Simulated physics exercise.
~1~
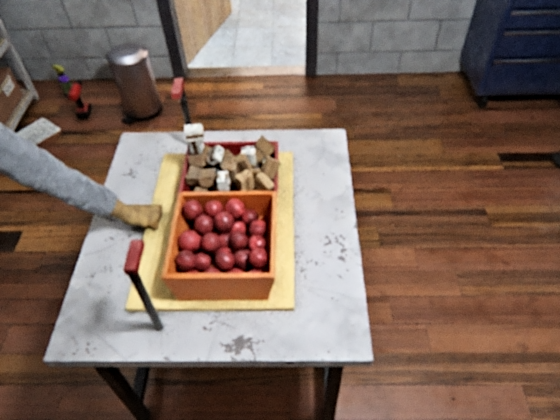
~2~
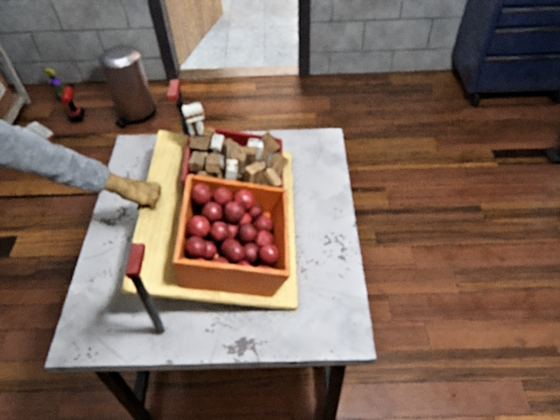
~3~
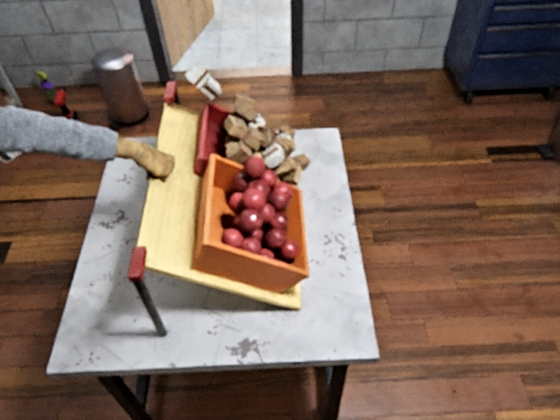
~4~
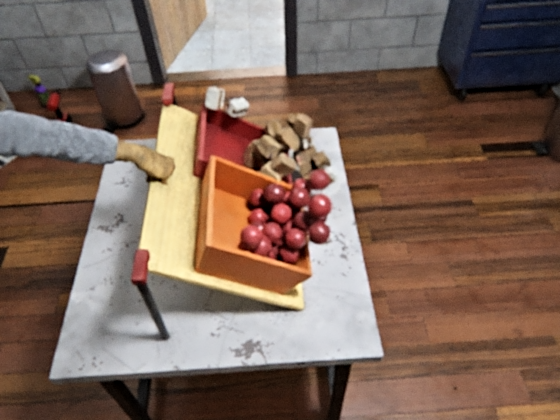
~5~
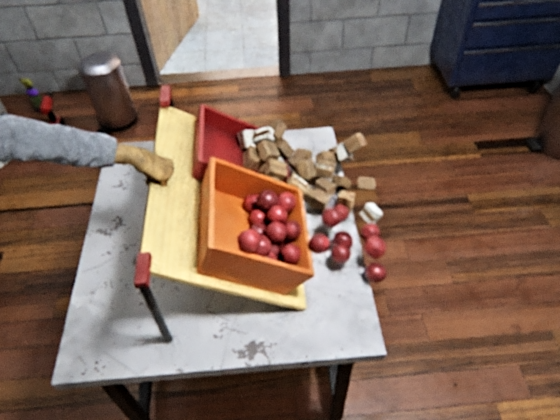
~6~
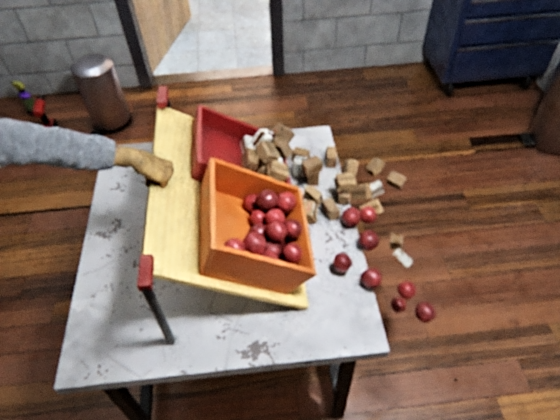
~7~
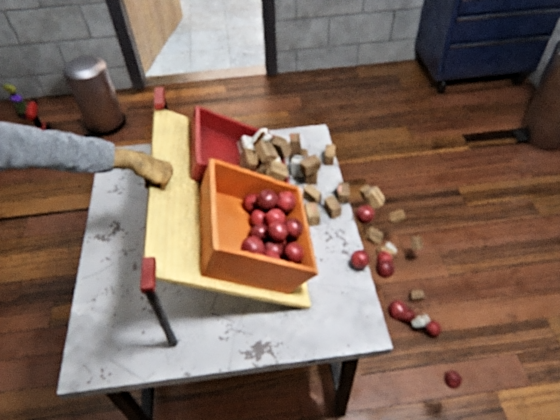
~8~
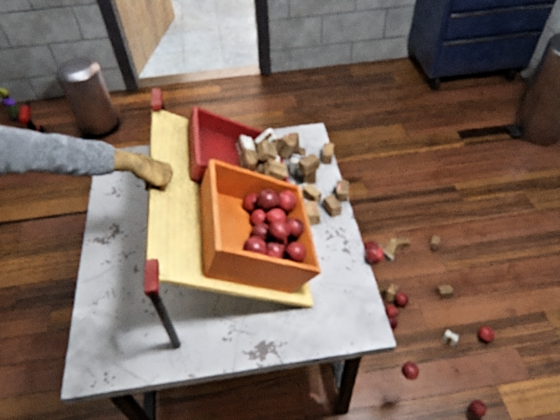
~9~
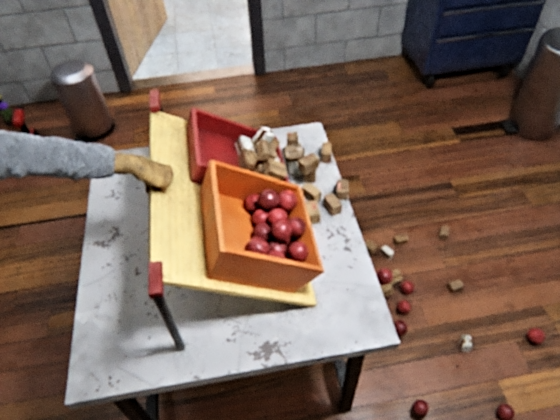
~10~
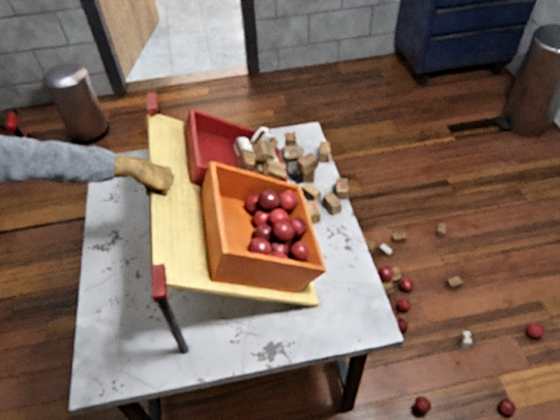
In a room with a wooden floor, a gloved hand tips a pale yellow board on a table, tilting a red container of small blocks and an orange container of red apples until many spill rightward onto the tabletop and floor, leaving the board tilted and some apples still inside.
